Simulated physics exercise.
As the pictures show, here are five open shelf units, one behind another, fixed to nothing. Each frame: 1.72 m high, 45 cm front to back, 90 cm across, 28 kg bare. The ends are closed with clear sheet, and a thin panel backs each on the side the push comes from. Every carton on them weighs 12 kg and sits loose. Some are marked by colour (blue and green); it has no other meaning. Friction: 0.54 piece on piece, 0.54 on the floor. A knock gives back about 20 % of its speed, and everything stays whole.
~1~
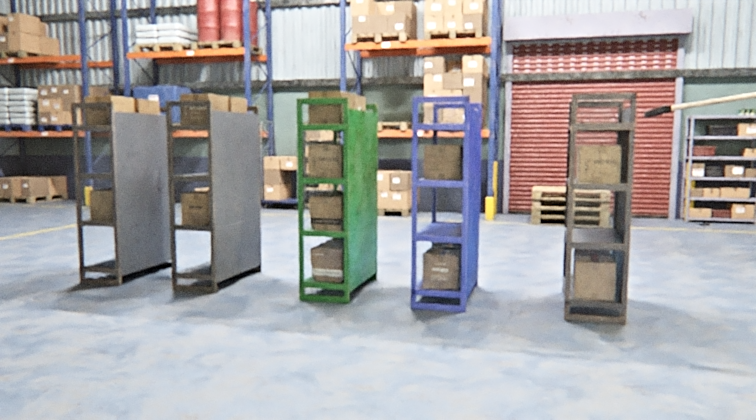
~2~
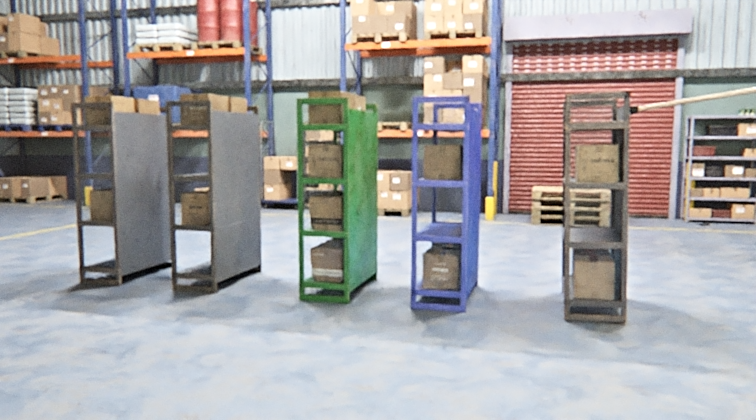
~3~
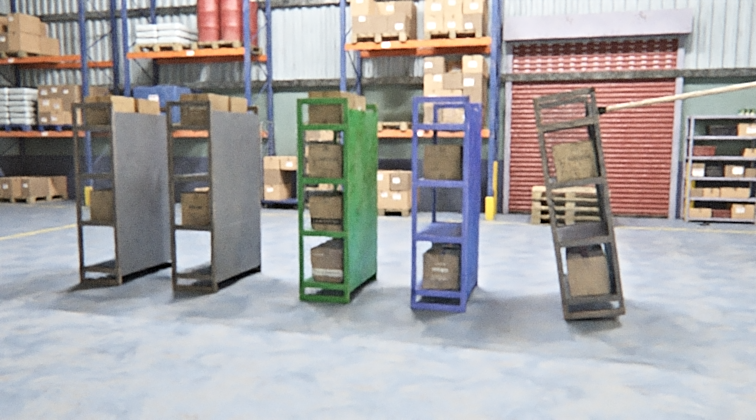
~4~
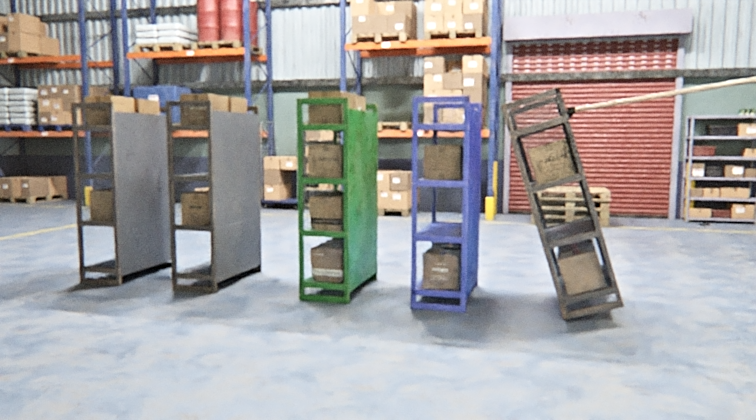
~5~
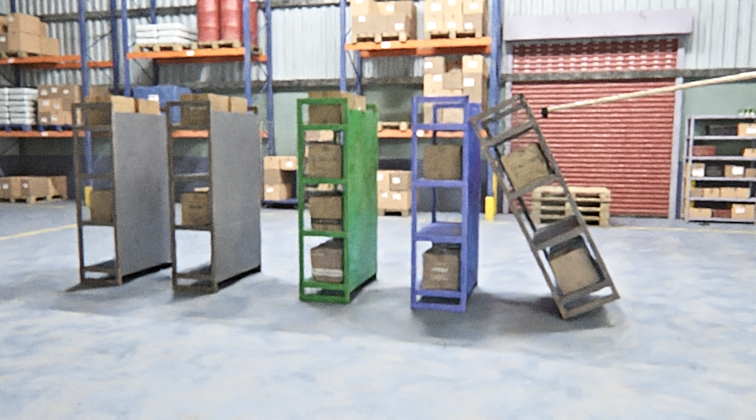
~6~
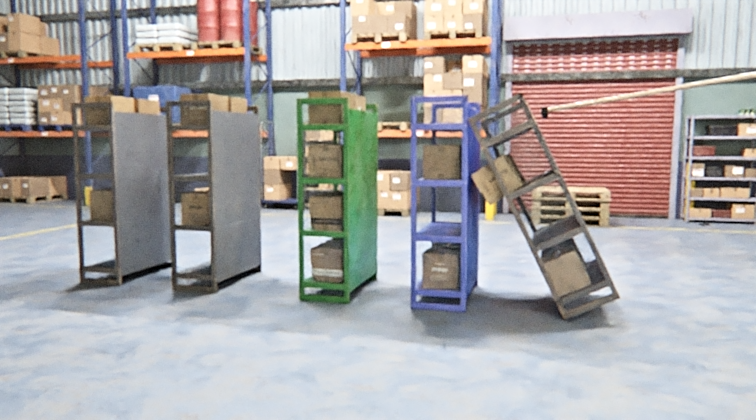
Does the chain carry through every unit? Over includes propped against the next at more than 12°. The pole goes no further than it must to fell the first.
Only some go over.
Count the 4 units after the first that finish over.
It comes to 0.
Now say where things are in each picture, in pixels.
In the first picture (pixels give the middle of a visible side), pole end (668, 109) 18 cm from the first unit; green unit (323, 202); blue unit (439, 205); none of the others has stirred.
The second picture shows pole end (636, 109) pushing; green unit (323, 202).
The third picture shows pole end (604, 109) pushing; green unit (323, 202); none of the others has stirred.
The fourth picture shows pole end (573, 110) pushing; green unit (323, 202); none of the others has stirred.
The fifth picture shows pole end (545, 110) stopped; blue unit (439, 205); none of the others has stirred.
The sixth picture shows pole end (545, 110) stopped; blue unit (438, 205); green unit (323, 202); none of the others has stirred.
Then, 0.11 s past the last view, 2 cartons spilt or dropped; none of the 4 other units over.
In the end, 2 cartons spilt or dropped; none of the 4 other units over; blue unit unmoved; green unit unmoved. Four left standing. From the last view, middles, blue unit near (443, 199), green unit near (341, 197).
